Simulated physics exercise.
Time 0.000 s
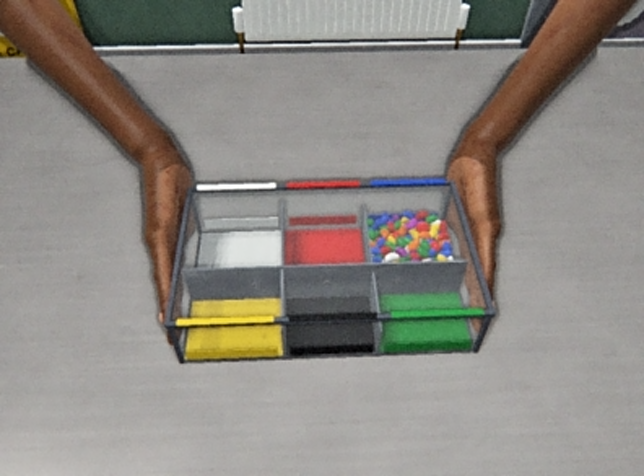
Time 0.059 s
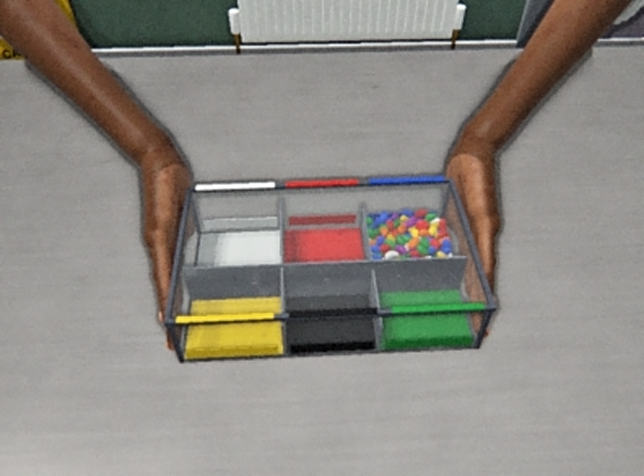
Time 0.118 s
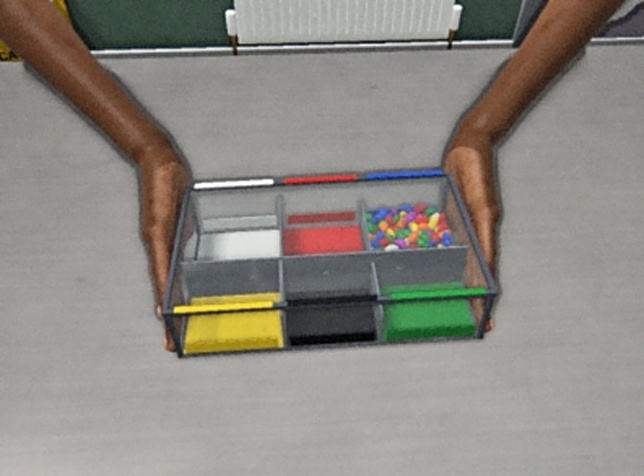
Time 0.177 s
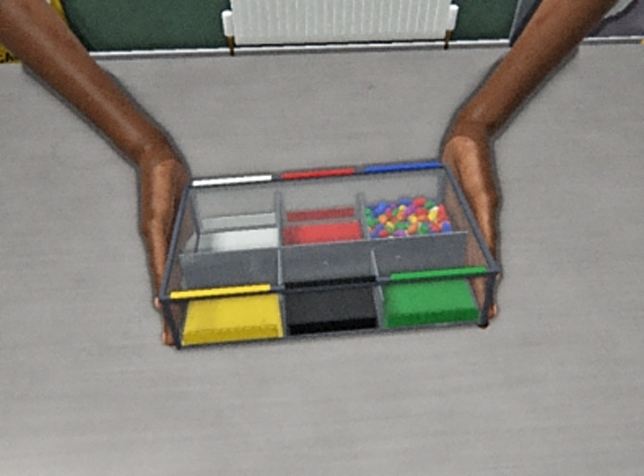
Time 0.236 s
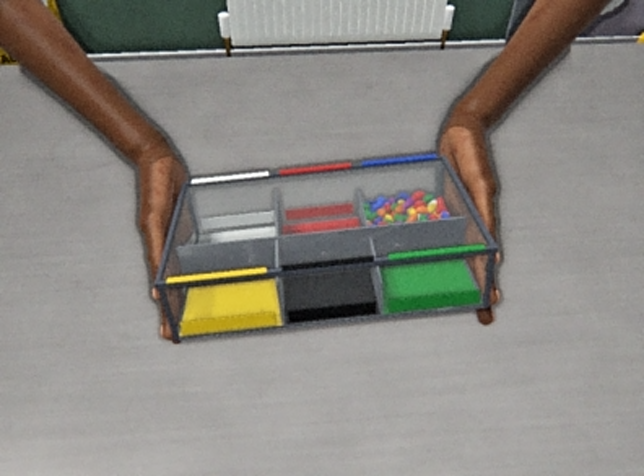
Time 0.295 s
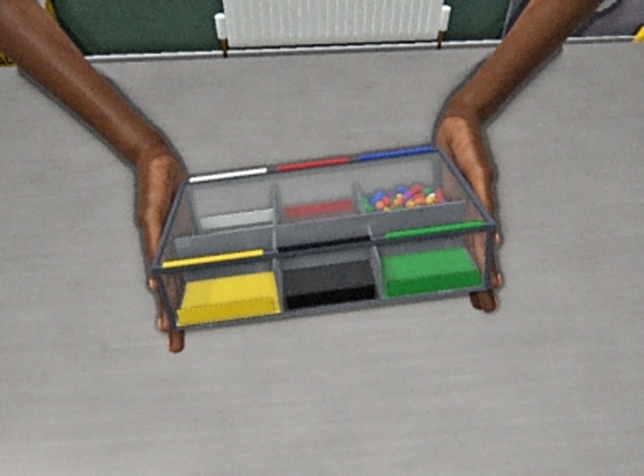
Two hands tilting a clear, six-compartment box above a grey surface, raising its front edge, with colourful jelly beans in the blue-marked section.
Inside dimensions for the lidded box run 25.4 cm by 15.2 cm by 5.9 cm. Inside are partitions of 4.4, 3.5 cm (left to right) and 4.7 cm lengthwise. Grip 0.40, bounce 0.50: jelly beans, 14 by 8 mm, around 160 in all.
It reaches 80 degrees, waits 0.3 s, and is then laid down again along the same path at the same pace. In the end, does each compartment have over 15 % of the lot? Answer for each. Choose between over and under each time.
Red: Under. Blue: Over. Green: Under. Yellow: Under. White: Under. Black: Under.
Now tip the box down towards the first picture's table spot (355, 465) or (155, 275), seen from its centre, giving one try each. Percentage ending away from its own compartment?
Estimate: Some 10 % and some 50 % respectively.
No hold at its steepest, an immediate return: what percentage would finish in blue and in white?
Final amounts would be blue 90% and white 0%.
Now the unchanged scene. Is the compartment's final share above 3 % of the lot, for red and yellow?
As for red, correct, and as for yellow, not so.
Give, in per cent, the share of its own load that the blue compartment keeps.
That compartment keeps close to 90 per cent of its own pieces.
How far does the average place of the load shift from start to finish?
It moves around 2.0 centimetres.
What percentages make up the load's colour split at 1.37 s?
Red = 5, blue = 95, green = 0, yellow = 0, white = 0, black = 0 (per cent).
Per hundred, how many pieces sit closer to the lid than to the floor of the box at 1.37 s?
30 %.
Then, at 1.37 s, tilt 80 degrees; red 5 %, blue 95 %.
After 2.08 s, tilt 40 degrees; red 5 %, blue 95 %.
Then, at 2.83 s, tilt 0 degrees; red 5 %, blue 95 %.
By 3.5 s all is still; red 5 %, blue 95 %, green 0 %, yellow 0 %, white 0 %, black 0 %.
